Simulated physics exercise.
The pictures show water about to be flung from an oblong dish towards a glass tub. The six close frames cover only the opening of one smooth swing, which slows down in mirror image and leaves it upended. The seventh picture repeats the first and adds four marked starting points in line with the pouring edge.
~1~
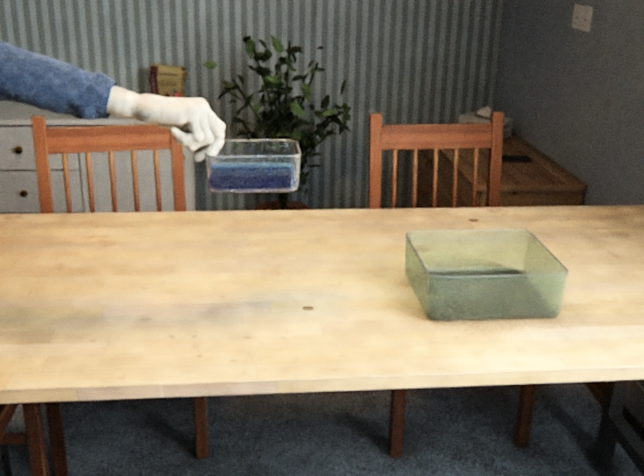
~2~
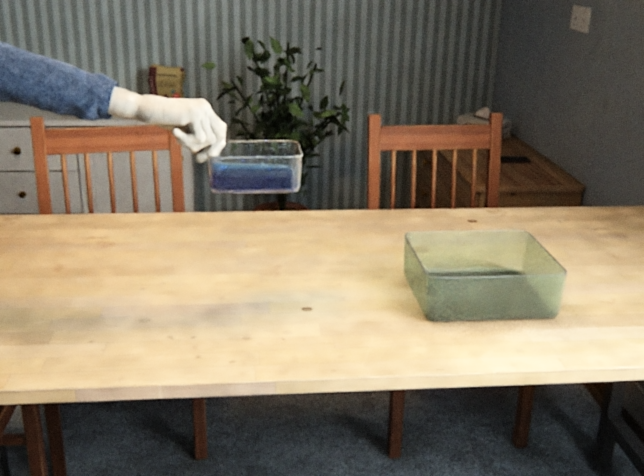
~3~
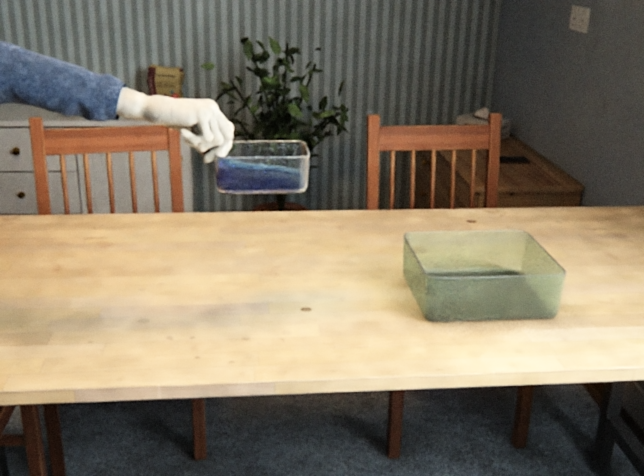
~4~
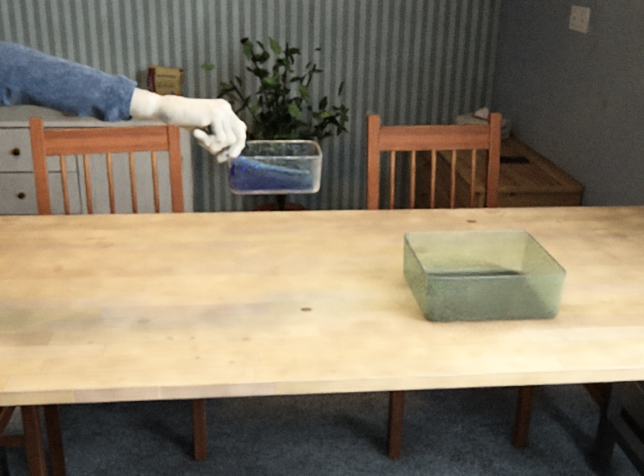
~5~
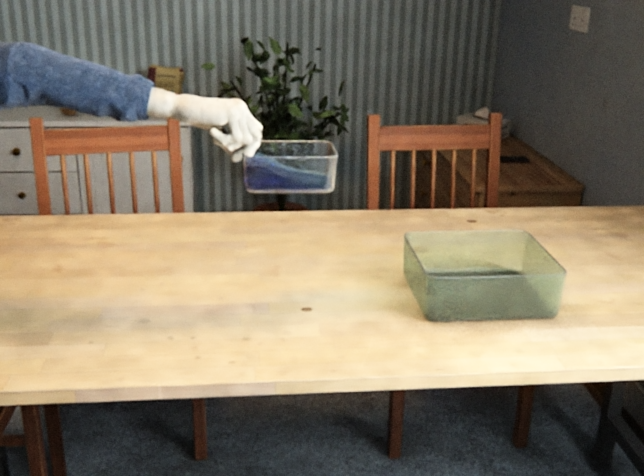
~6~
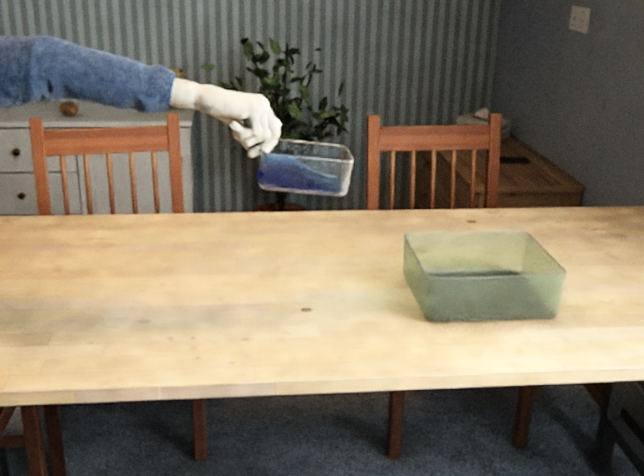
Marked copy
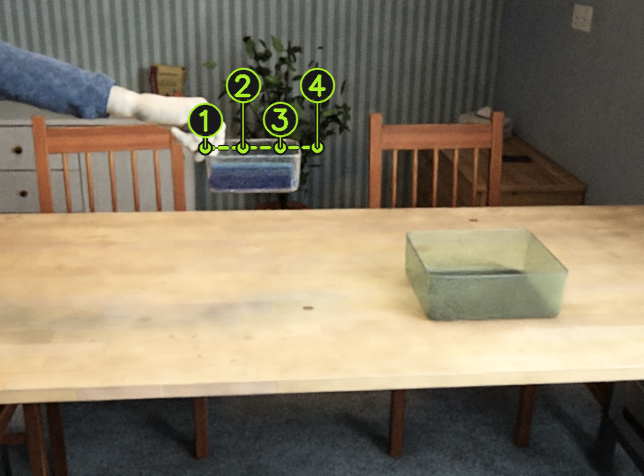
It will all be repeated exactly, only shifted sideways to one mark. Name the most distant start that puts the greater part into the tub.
Spot 4 just does it.
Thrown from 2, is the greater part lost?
Yes.
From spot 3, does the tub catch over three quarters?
No, it does not.
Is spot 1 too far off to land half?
Yes, it does.
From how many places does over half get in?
One of them.
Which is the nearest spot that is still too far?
Spot 3.
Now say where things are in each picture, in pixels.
Upright, lip at (297, 147); tub from (425, 319) to (559, 315); nothing has left yet, in the first frame.
Upright, lip at (299, 148); nothing has left yet, in the second frame.
Upright, lip at (306, 148); nothing has left yet, in the third frame.
Upright, lip at (318, 148); nothing has left yet, in the fourth frame.
Upright, lip at (333, 148); nothing has left yet, in the fifth frame.
Tipped about 6°, lip at (349, 153); nothing has left yet, in the sixth frame.
On the marked copy, 1 at (205, 148); 2 at (243, 147); 3 at (280, 147); 4 at (317, 147).
If 1 is chosen, about 0 % lands in the tub, 100 % falls short.
If 2 is chosen, about 0 % lands in the tub, 100 % falls short.
If 3 is chosen, about 29 % lands in the tub, 66 % falls short and 4 % goes beside or beyond.
If 4 is chosen, about 68 % lands in the tub, 26 % falls short and 6 % goes beside or beyond.
